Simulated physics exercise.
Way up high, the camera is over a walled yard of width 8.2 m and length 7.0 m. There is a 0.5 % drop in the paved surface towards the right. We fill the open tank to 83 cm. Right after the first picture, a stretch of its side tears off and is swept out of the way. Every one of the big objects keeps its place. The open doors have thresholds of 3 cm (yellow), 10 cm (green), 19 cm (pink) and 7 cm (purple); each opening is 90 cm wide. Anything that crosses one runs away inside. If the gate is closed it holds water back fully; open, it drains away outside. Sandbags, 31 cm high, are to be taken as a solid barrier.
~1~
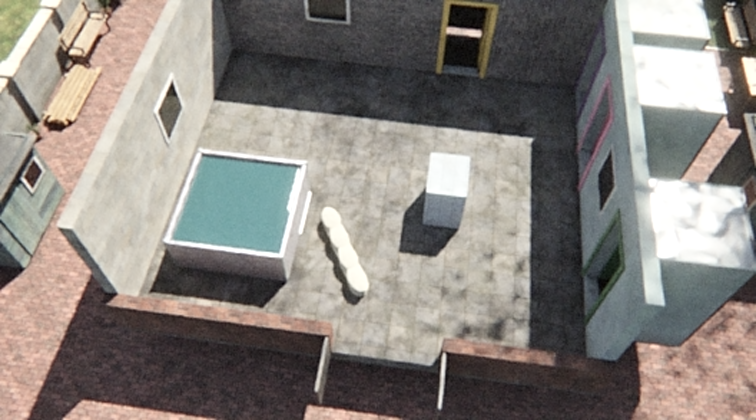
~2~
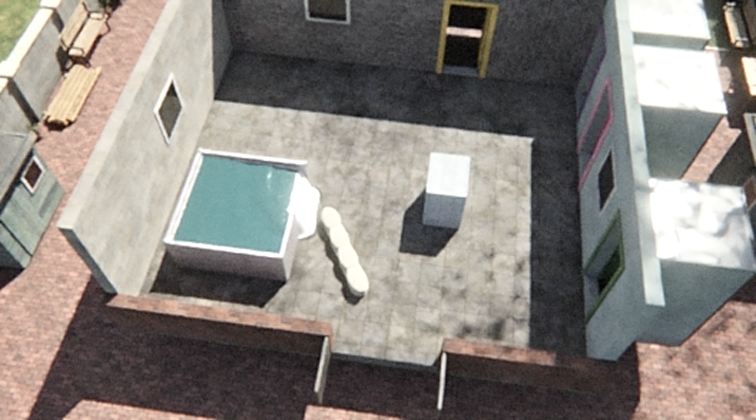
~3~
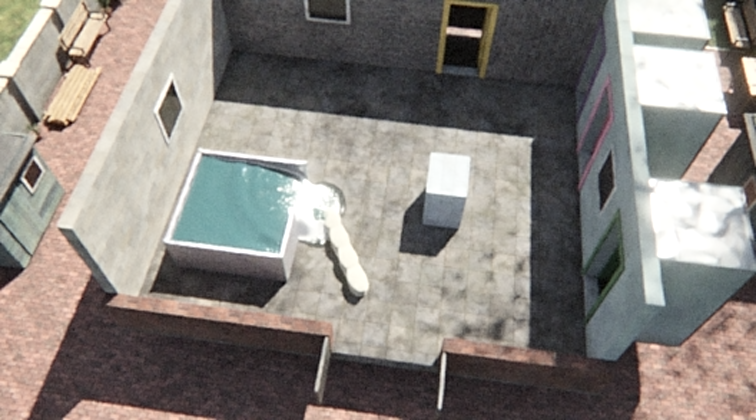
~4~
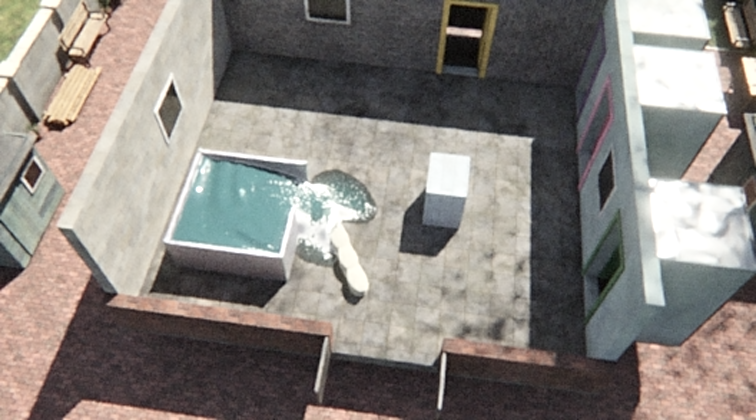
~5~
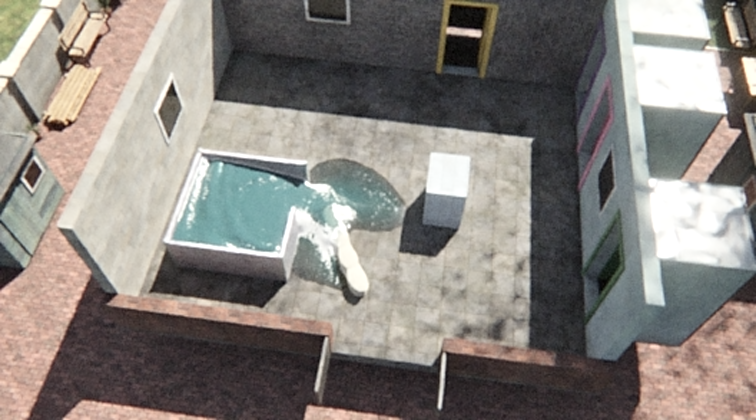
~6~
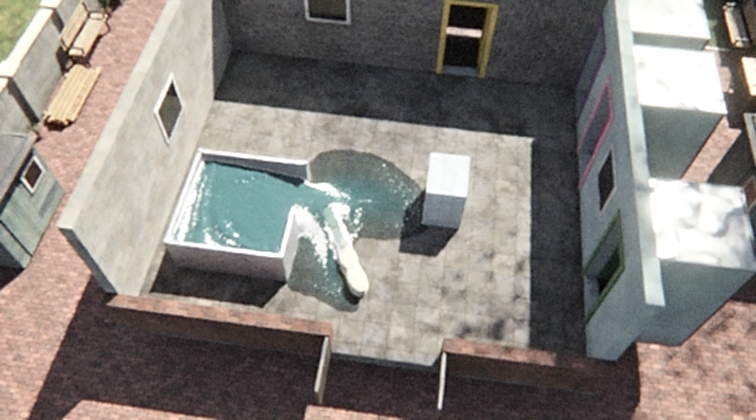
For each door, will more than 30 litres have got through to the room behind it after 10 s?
The yellow door: Yes, more than 30 litres; the green door: No, not more than 30 litres; the pink door: No, not more than 30 litres; the purple door: Yes, more than 30 litres.
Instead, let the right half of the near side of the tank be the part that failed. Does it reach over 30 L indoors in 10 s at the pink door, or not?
Against that limit: Pink short of it.
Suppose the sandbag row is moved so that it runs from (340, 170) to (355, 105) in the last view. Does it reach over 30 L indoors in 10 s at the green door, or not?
Compared to the limit, green goes beyond.
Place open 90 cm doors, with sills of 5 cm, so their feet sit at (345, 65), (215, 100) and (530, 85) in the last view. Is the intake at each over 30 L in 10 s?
Well, the first is on the low side, the second is on the low side, and the third is on the high side.
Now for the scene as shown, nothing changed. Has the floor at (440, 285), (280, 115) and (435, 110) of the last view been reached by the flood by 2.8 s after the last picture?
Listed in turn: Swamped / spared so far / swamped.
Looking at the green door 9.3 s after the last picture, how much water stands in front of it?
It's about 8.5 cm.
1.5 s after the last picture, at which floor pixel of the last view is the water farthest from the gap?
About pixel (554, 106).
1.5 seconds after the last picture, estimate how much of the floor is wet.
Close to 50 in a hundred.
Then, 0.7 s after the last picture water covers 25 % of the floor and is deepest (57 cm) near (323, 218); yellow door not reached, green door not reached, pink door not reached, purple door not reached.
Then, 1.5 s after the last picture water covers 50 % of the floor and is deepest (44 cm) near (321, 225); yellow door not reached, green door not reached, pink door not reached, purple door not reached.
Then, 2.8 s after the last picture water covers 60 % of the floor and is deepest (35 cm) near (321, 225); yellow door 14 cm at the sill, 70 L in, green door 8 cm at the sill, 0 L in, pink door 6 cm at the sill, 0 L in, purple door 22 cm at the sill, 50 L in.
Then, 5.3 s after the last picture water covers 70 % of the floor and is deepest (22 cm) near (321, 225); yellow door 10 cm at the sill, 195 L in, green door 6 cm at the sill, 1 L in, pink door 8 cm at the sill, 0 L in, purple door 15 cm at the sill, 175 L in.
Then, 9.3 s after the last picture water covers 85 % of the floor and is deepest (12 cm) near (321, 225); yellow door 6 cm at the sill, 260 L in, green door 9 cm at the sill, 1 L in, pink door 7 cm at the sill, 0 L in, purple door 9 cm at the sill, 229 L in.
